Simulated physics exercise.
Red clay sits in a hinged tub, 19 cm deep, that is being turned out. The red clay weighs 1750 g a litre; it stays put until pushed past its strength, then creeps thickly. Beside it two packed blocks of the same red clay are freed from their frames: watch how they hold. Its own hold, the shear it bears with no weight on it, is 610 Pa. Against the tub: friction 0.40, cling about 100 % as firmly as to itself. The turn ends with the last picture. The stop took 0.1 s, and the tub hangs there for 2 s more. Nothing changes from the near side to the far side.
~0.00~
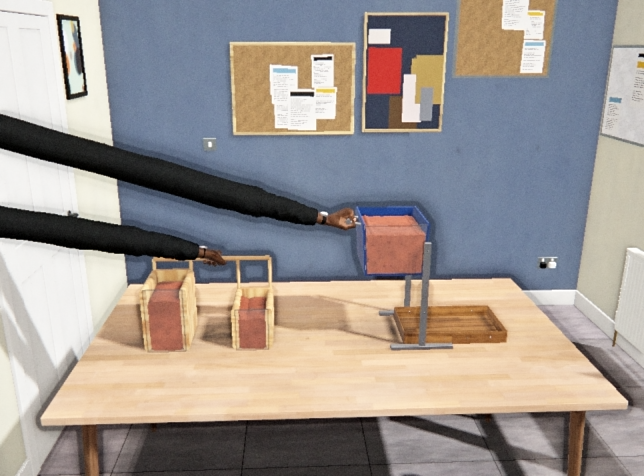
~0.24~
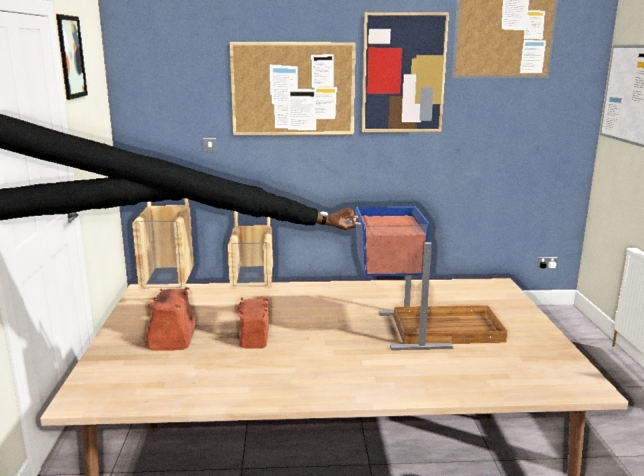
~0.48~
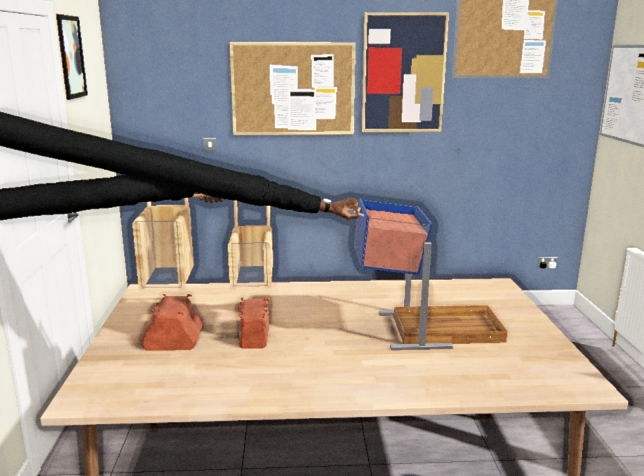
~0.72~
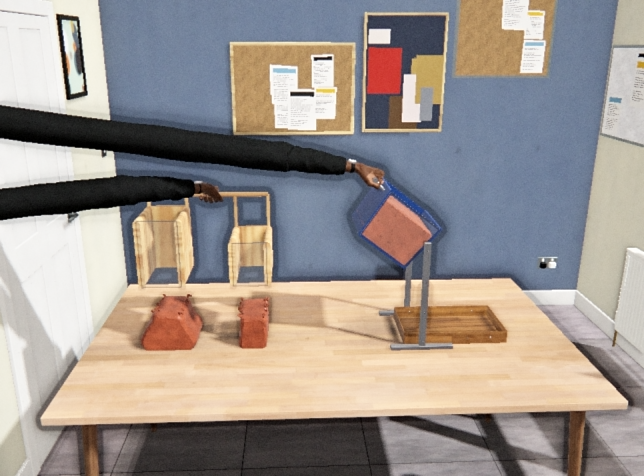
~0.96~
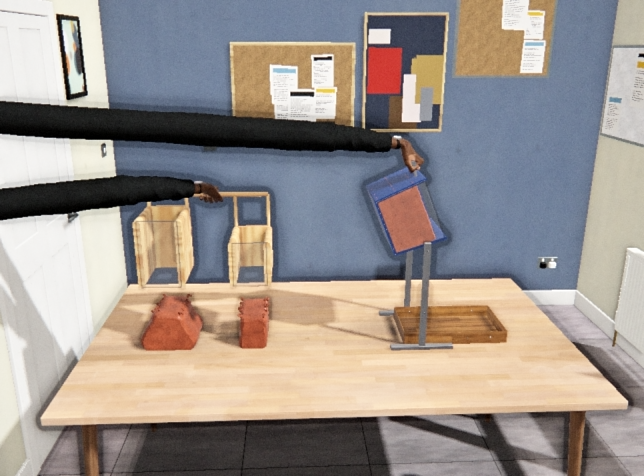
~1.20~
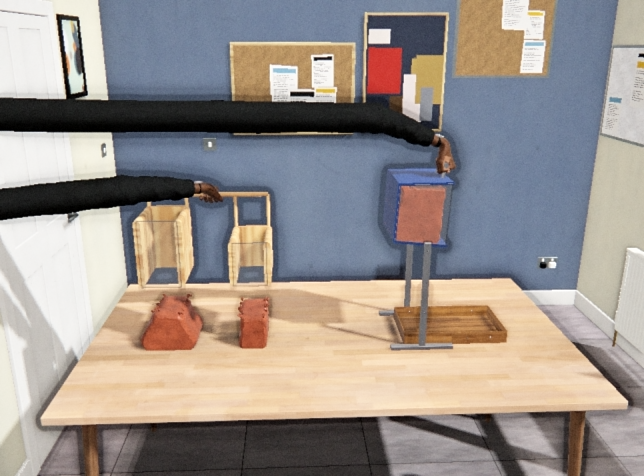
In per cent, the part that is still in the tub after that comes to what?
The part that is still in the tub after that is near 44 %.
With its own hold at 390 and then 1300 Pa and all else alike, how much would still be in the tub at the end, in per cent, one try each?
In turn about 45 %, 100 %.
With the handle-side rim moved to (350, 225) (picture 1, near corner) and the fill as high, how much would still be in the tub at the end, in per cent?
In that case some 40 per cent.
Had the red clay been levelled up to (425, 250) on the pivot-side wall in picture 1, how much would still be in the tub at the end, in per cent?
In that case some 100 per cent.
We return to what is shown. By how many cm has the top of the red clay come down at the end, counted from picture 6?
About 0 cm.
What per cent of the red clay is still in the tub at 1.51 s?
Near 70 %.
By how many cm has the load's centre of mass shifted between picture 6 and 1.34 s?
Some 3 cm.
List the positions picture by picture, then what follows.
In the first picture, handle-side rim at (366, 225), tilt 0 degrees; top of the red clay at (419, 234); blocks stand 21 cm, 13 cm (left to right).
In the second picture, handle-side rim at (366, 225), tilt 0 degrees; top of the red clay at (419, 234); blocks stand 18 cm, 13 cm (left to right).
In the third picture, handle-side rim at (369, 217), tilt 8 degrees; top of the red clay at (372, 227); blocks stand 15 cm, 13 cm (left to right).
In the fourth picture, handle-side rim at (392, 192), tilt 38 degrees; top of the red clay at (389, 202); blocks stand 15 cm, 13 cm (left to right).
In the fifth picture, handle-side rim at (426, 181), tilt 68 degrees; top of the red clay at (418, 187); blocks stand 15 cm, 13 cm (left to right).
In the sixth picture, handle-side rim at (453, 185), tilt 93 degrees; top of the red clay at (404, 187); blocks stand 15 cm, 13 cm (left to right).
After 1.34 s, the tub is at 93 degrees and holds 97 %.
After 1.51 s, the tub is at 93 degrees and holds 68 %.
After 1.68 s, the tub is at 93 degrees and holds 56 %.
After 1.85 s, the tub is at 93 degrees and holds 48 %.
After 3.20 s, at the end, the tub is at 93 degrees and holds 44 %.
